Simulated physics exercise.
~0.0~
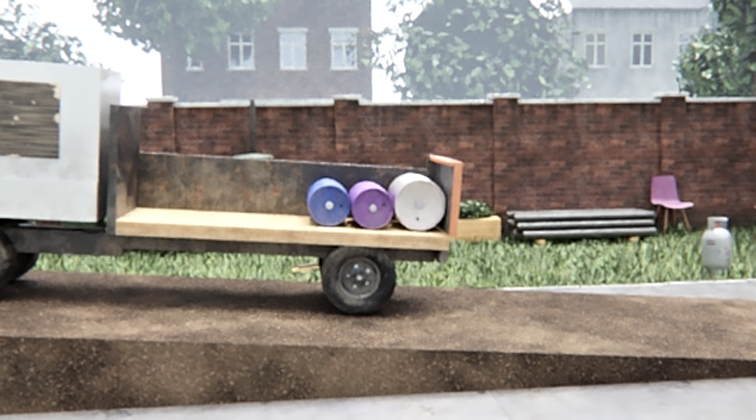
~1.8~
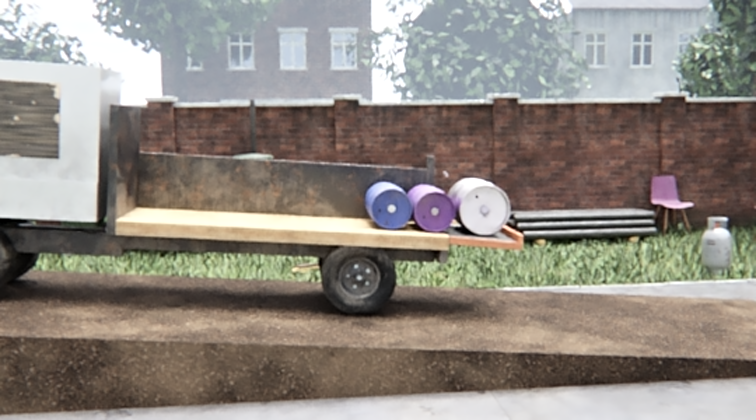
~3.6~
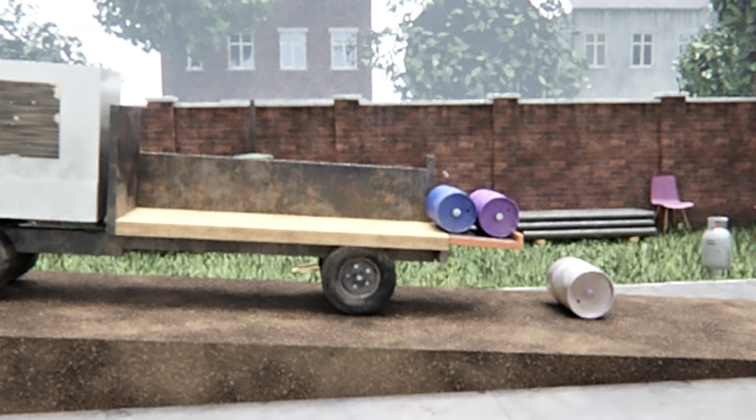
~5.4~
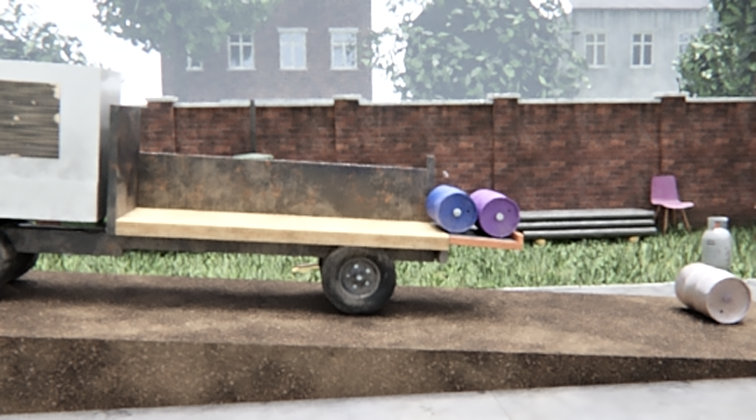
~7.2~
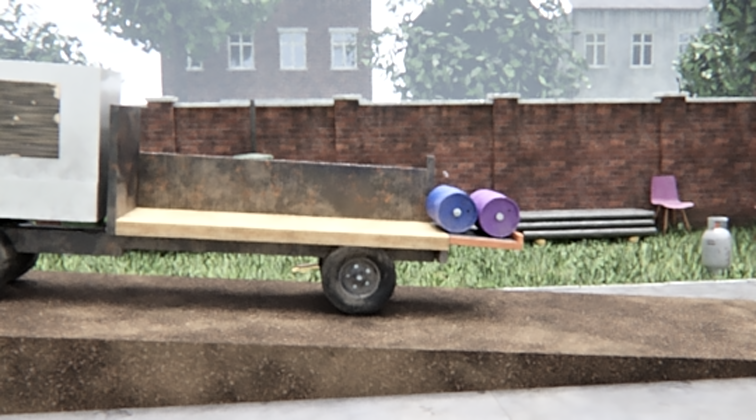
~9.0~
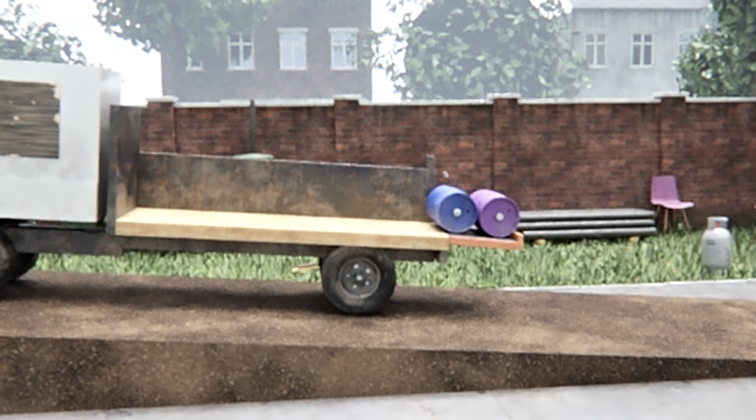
At the start, a blue, a purple and a white barrel lie side by side near the right end of a truck's open bed, against an upright tailgate, with a brick wall behind. The tailgate drops open, and all three roll right, the white one leading onto it. The white barrel goes over the edge and lands on the sloping ground, while the purple and blue ones stop on the lowered gate. The white barrel rolls away down the slope and out of view to the right. The blue and purple barrels stay resting together on the tailgate.
